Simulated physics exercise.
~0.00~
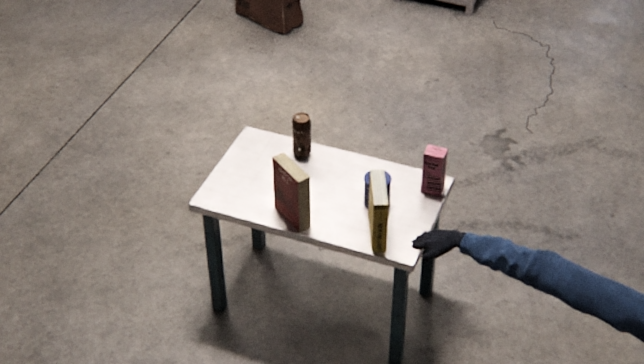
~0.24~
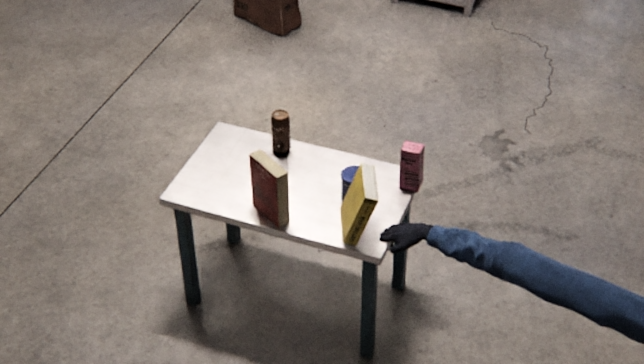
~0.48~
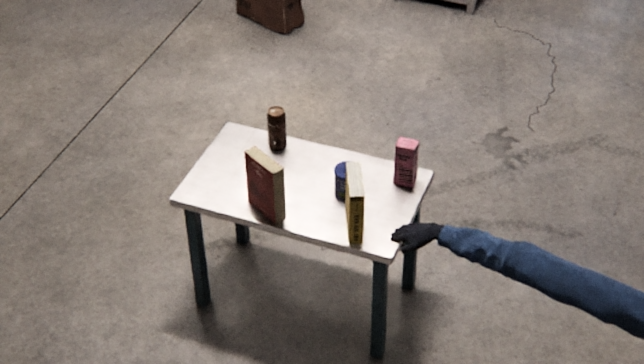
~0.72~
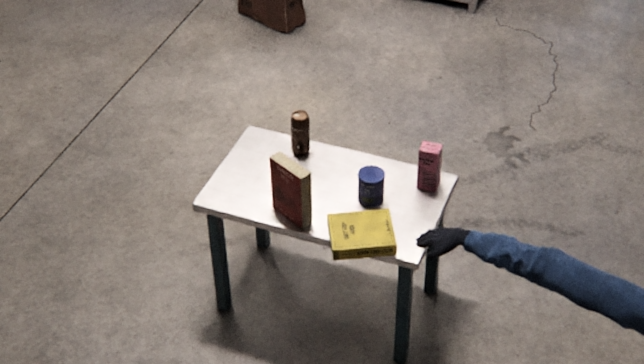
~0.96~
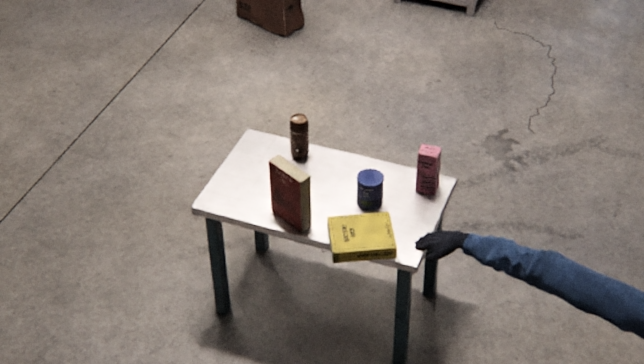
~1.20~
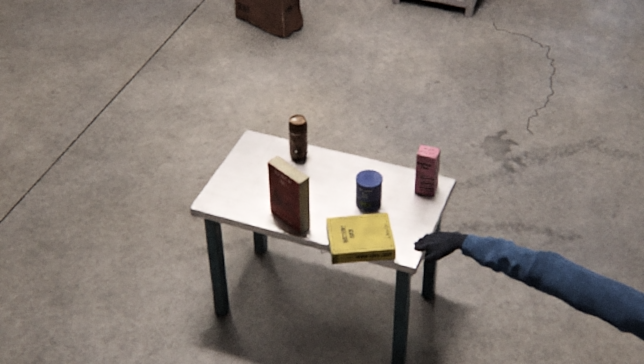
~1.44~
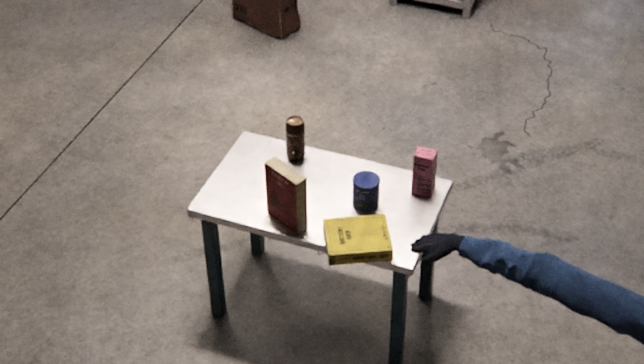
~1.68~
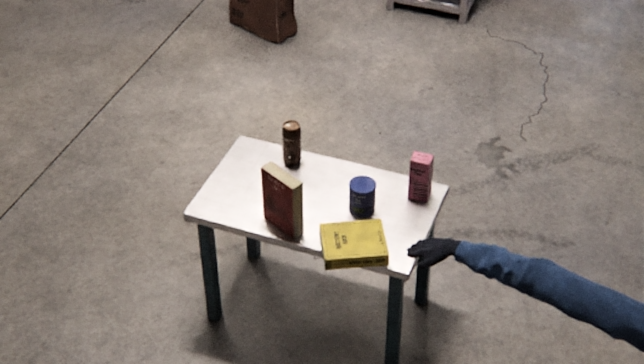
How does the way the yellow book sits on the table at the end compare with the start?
At the start the yellow book stands upright, but by the end it is lying on its side on the tabletop.
